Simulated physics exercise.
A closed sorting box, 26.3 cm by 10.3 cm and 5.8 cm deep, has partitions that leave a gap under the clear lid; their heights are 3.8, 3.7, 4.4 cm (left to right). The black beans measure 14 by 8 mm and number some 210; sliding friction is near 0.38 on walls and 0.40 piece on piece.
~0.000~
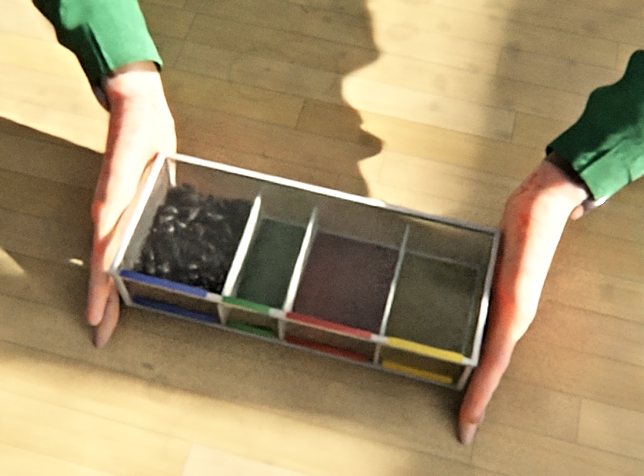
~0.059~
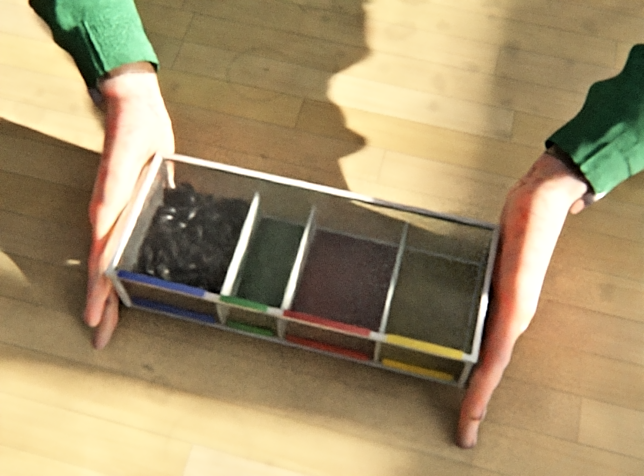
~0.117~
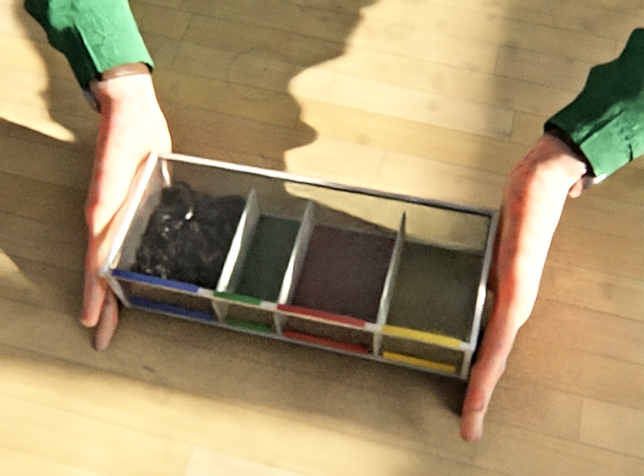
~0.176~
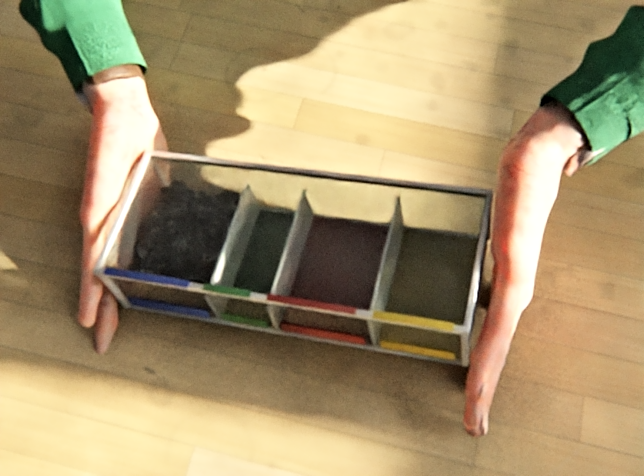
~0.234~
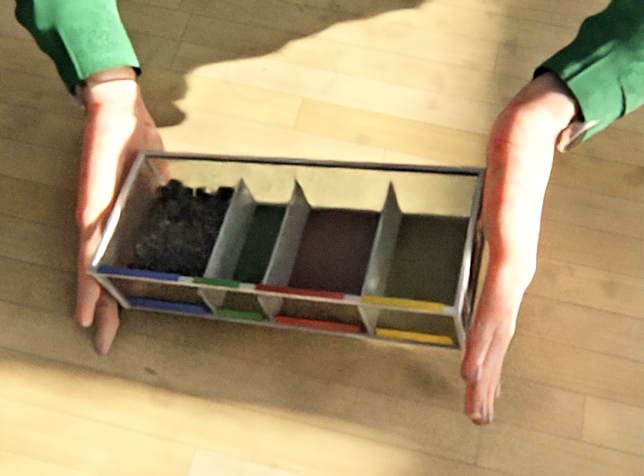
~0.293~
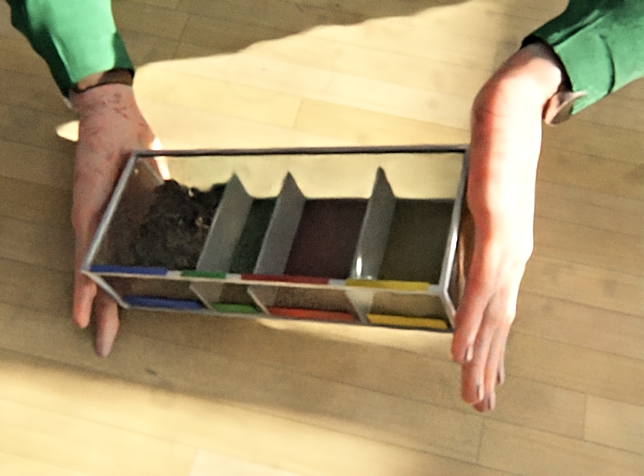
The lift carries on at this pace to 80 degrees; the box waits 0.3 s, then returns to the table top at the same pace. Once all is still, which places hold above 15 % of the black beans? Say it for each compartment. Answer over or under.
Red compartment: Under; blue compartment: Over; green compartment: Under; yellow compartment: Under.
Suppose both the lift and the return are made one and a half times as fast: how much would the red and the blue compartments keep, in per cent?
In that case red 0; blue 100.
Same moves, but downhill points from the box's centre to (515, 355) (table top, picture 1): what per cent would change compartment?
Some 55 per cent.
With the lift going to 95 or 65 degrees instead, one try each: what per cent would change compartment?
About 0 and 0 per cent.
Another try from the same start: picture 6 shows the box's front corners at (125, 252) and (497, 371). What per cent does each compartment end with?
Red 20; blue 65; green 0; yellow 15.
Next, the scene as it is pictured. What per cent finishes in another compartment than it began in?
Roughly 0 per cent.
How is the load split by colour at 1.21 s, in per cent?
Red 0, blue 100, green 0, yellow 0.
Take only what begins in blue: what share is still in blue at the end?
About 100 per cent.
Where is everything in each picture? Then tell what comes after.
Box tilt 0 degrees, front corners at (115, 270) and (471, 360); blue 100 %, in the first picture.
Box tilt 1 degrees, front corners at (113, 271) and (471, 357), in the second picture.
Box tilt 5 degrees, front corners at (108, 270) and (469, 345), lowest corner left back, in the third picture.
Box tilt 10 degrees, front corners at (101, 269) and (463, 328), lowest corner left back, in the fourth picture.
Box tilt 15 degrees, front corners at (94, 268) and (454, 309), lowest corner left back, in the fifth picture.
Box tilt 21 degrees, front corners at (88, 268) and (439, 287), lowest corner left back; blue 100 %. Its pace works out near 90 degrees a second, in the sixth picture.
After 1.21 s, tilt 80 degrees; blue 100 %.
After 1.83 s, tilt 40 degrees; blue 100 %.
After 2.49 s, tilt 0 degrees; blue 100 %.
In the end, at 2.9 s, red 0 %, blue 100 %, green 0 %, yellow 0 %.
